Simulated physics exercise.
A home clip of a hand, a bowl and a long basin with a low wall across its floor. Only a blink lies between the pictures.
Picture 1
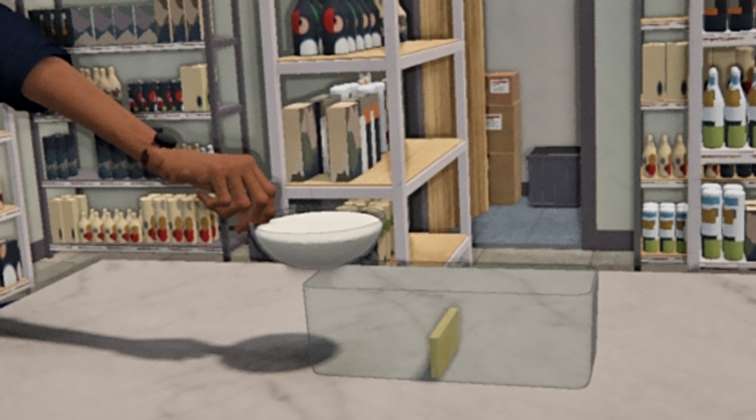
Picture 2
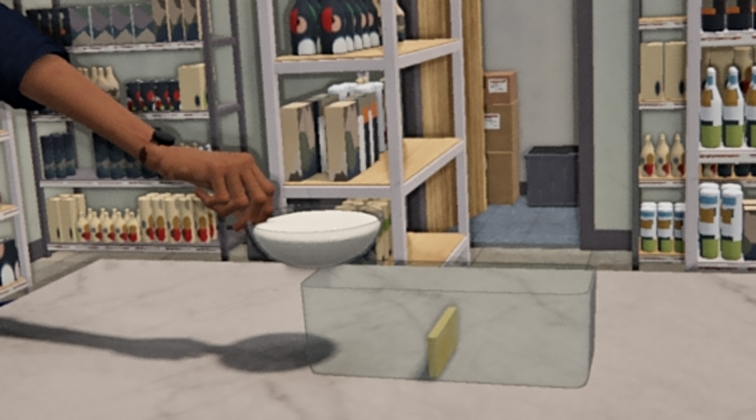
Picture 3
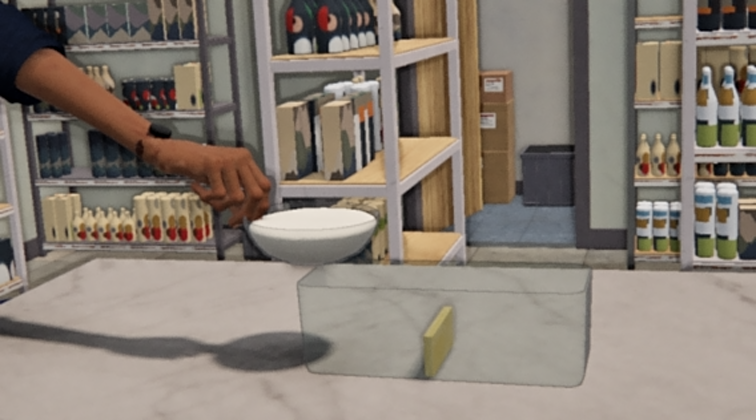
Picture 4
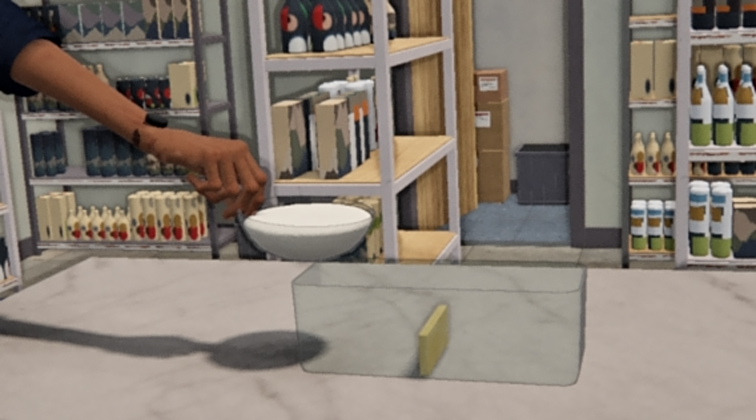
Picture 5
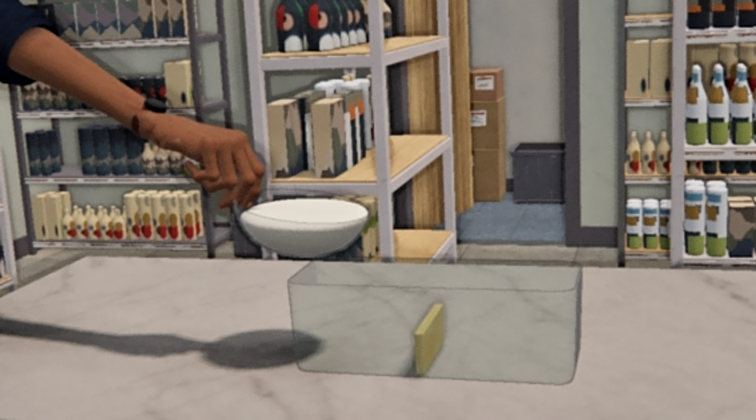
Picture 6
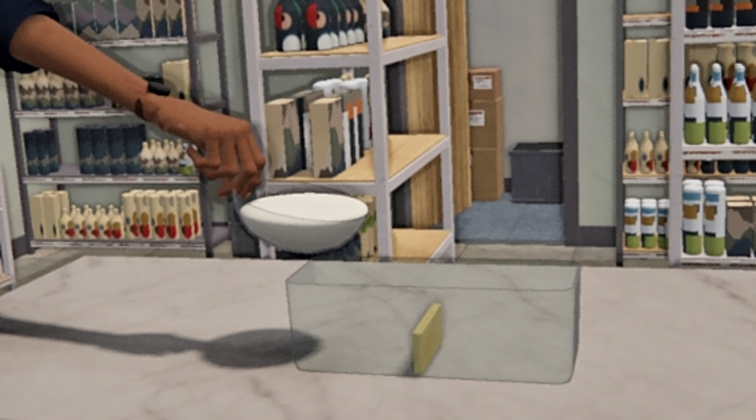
At the start, a hand on the left holds a white bowl nearly level above a clear long basin with a low yellowish wall inside, on a marble counter before store shelves. The view shifts slightly, and the hand gradually tilts the bowl a little, its right side dipping toward the basin.
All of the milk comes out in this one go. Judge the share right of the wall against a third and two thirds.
The share right of the wall is above two thirds.
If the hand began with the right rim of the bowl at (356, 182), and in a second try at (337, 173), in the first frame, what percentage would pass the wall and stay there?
The first gives 55 %, the second 20 %.
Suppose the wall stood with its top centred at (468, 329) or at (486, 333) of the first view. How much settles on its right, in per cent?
Roughly 40 per cent, and 10 per cent.
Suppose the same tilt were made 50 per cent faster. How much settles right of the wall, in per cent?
Some 80 per cent.
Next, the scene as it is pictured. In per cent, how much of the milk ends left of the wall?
Some 20 per cent.
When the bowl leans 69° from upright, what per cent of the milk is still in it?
Near 20 %.
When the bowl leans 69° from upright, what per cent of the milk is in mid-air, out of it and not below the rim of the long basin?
About 35 per cent.
A moment on, the bowl is tipped part way and 20 per cent is still to pour, 12 is left of the wall and 30 right of it.
Next, the bowl is tipped right over and 0 per cent is still to pour, 20 is left of the wall and 76 right of it.
Then the bowl is tipped right over and 0 per cent is still to pour, 20 is left of the wall and 76 right of it.
Later the bowl is tipped right over and 0 per cent is still to pour, 20 is left of the wall and 76 right of it.
Finally, 20 per cent lies left of the wall, 76 right of it and 3 outside.
